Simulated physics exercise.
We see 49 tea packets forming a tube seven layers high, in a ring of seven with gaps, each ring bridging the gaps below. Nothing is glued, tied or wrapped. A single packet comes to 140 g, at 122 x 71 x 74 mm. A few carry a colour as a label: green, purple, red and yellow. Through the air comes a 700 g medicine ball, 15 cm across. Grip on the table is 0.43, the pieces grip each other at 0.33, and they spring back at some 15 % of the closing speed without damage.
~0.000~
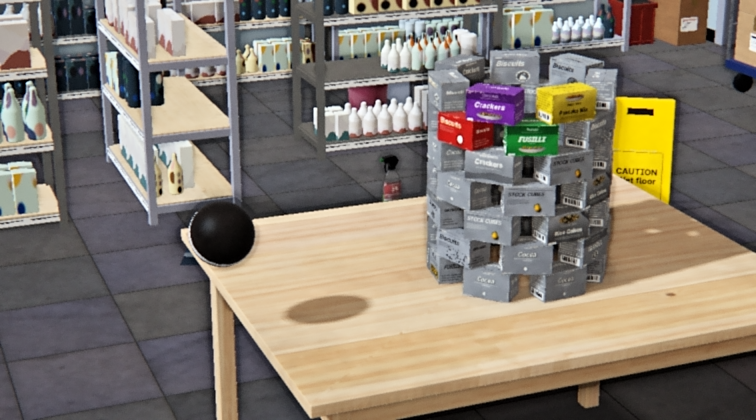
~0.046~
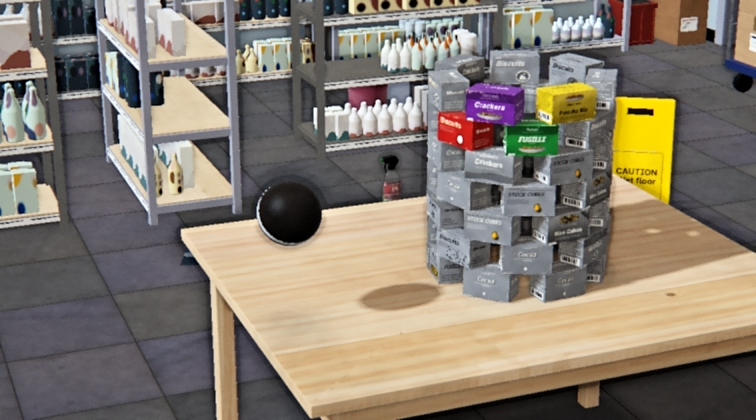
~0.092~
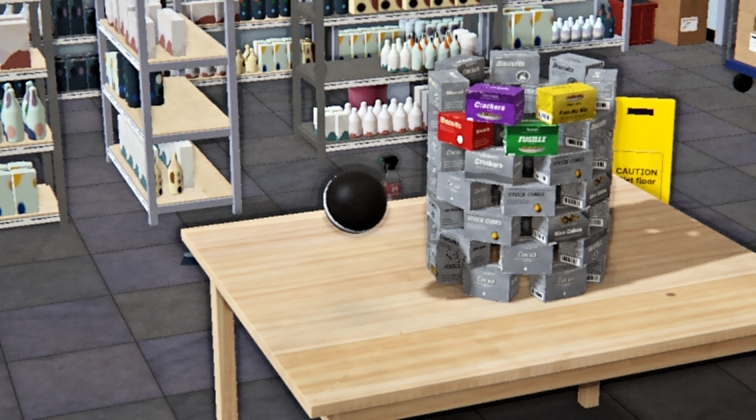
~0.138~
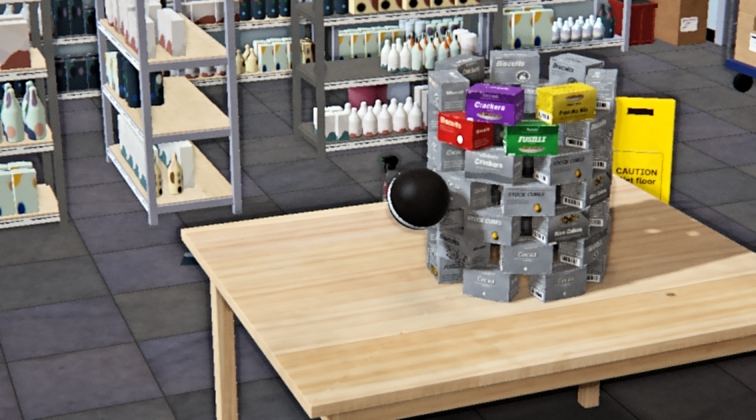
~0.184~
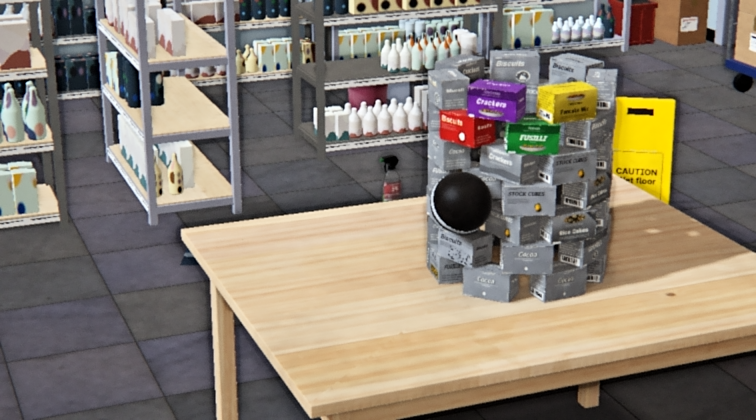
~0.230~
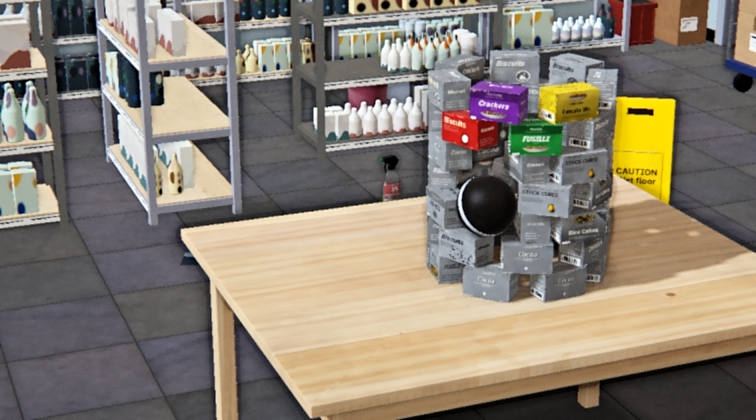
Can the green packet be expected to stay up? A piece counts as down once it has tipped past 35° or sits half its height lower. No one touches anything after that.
That packet remains up.
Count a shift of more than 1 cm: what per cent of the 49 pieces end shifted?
It is 45 per cent.
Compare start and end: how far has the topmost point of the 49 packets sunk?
Some 0 cm lower.
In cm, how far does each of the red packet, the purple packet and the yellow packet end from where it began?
About: Red 46, purple 58, yellow 6.
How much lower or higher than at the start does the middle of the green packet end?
About 0 cm lower.
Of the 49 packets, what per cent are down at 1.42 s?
15 per cent by then.
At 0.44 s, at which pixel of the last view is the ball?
Around (524, 213).
After 0.29 s, ball still moving; 1 of the 49 packets down; green packet 31 mm from its place; purple packet 9° from how it stood.
After 0.44 s, ball still moving; 3 of the 49 packets down; green packet 8 cm from its place; purple packet 55° from how it stood, 38 mm lower.
After 0.78 s, ball still moving; 5 of the 49 packets down; green packet 8 cm from its place; red packet upside down.
After 1.42 s, ball at rest; 7 of the 49 packets down; green packet 8 cm from its place; red packet on its side.
In the end (2.0 s), ball at rest; 7 of the 49 packets down; green packet 8 cm from its place; red packet on its side; purple packet on its side. From the last view, middles, green packet near (562, 134), red packet near (544, 306).
